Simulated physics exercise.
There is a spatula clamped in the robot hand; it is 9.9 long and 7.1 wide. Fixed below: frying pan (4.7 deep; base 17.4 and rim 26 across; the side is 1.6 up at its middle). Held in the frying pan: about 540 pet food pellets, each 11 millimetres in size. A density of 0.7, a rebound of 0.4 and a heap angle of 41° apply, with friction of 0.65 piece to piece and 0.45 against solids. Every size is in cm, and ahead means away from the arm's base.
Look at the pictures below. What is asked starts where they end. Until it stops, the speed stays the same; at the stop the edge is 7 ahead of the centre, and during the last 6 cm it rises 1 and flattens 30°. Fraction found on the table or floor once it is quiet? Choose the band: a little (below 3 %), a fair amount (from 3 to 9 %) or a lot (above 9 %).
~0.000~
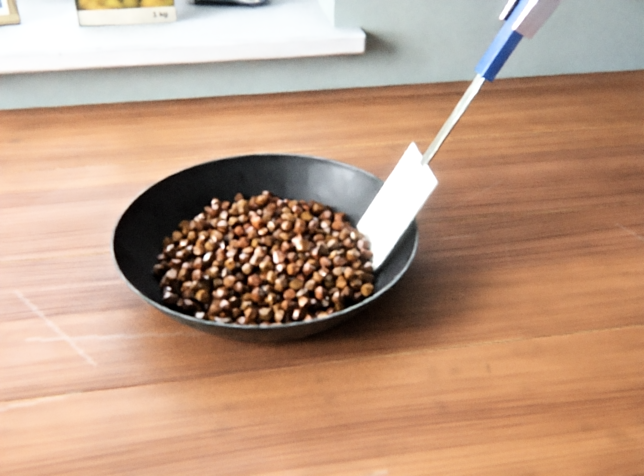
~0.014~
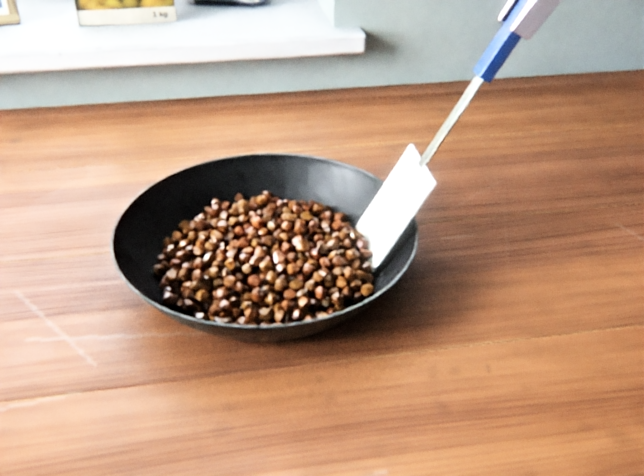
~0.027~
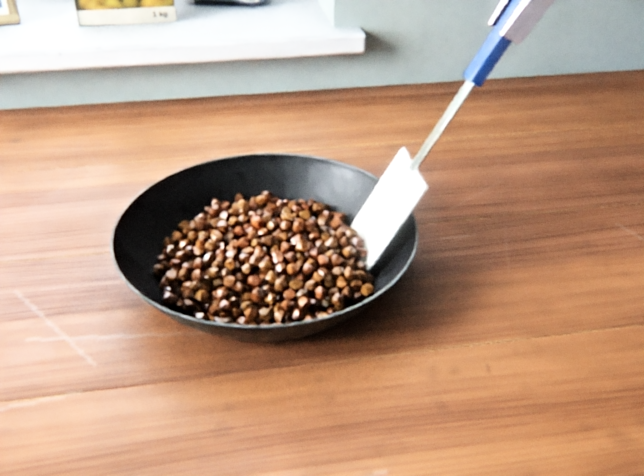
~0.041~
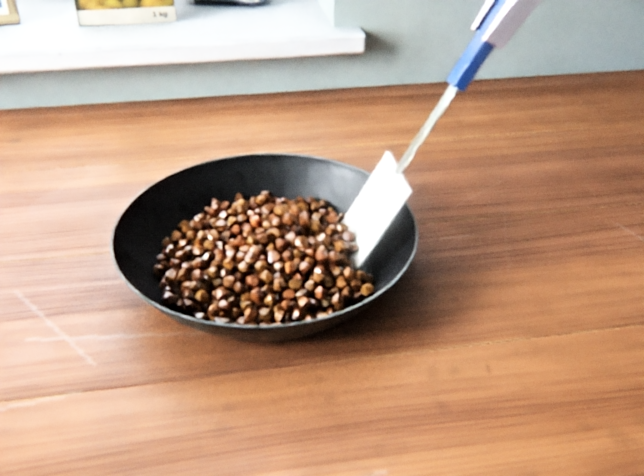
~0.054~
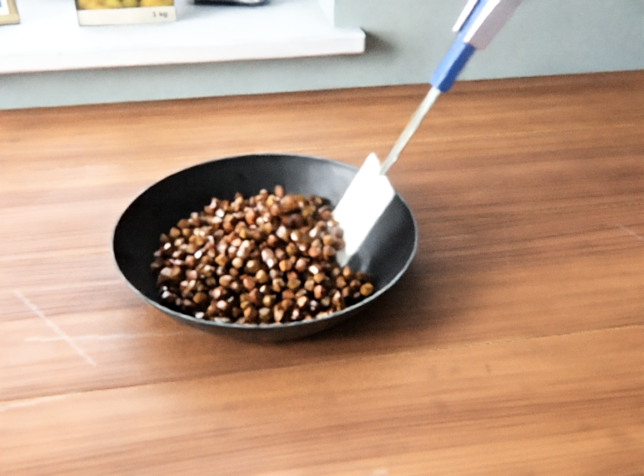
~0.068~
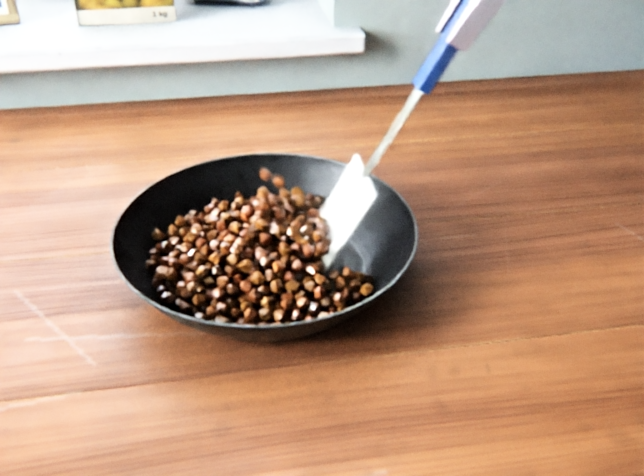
It is a fair amount, from 3 to 9 %.
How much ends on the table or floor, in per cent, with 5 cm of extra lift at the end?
It comes to near 15 percent.
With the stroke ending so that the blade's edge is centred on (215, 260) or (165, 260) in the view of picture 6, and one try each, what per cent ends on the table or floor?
Estimates, in order: 0 % and 20 %.
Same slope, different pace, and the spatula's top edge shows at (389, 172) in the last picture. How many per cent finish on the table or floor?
That share would be about 0 percent.
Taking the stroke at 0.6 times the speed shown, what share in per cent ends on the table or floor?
I'd put it around 0 per cent.
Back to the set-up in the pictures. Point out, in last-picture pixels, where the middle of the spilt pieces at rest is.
Roughly (66, 291).
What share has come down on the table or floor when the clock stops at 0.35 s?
It comes to some 6 in a hundred.
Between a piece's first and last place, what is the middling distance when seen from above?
Level distance of around 4 cm.
By 0.10 s, sloping 61°, highest piece 11 above the table; 534 in the frying pan, 2 on the blade or in flight.
By 0.13 s, sloping 50°, highest piece 13 above the table; 534 in the frying pan, 2 on the blade or in flight.
By 0.35 s, sloping 31°, highest piece 6 above the table; 505 in the frying pan, 29 on the table or floor, 2 on the blade or in flight.
By 1.40 s, sloping 31°, highest piece 6 above the table; 505 in the frying pan, 31 on the table or floor.
Final count, 505 in the frying pan, 31 on the table or floor. That is 6 % on the table or floor.
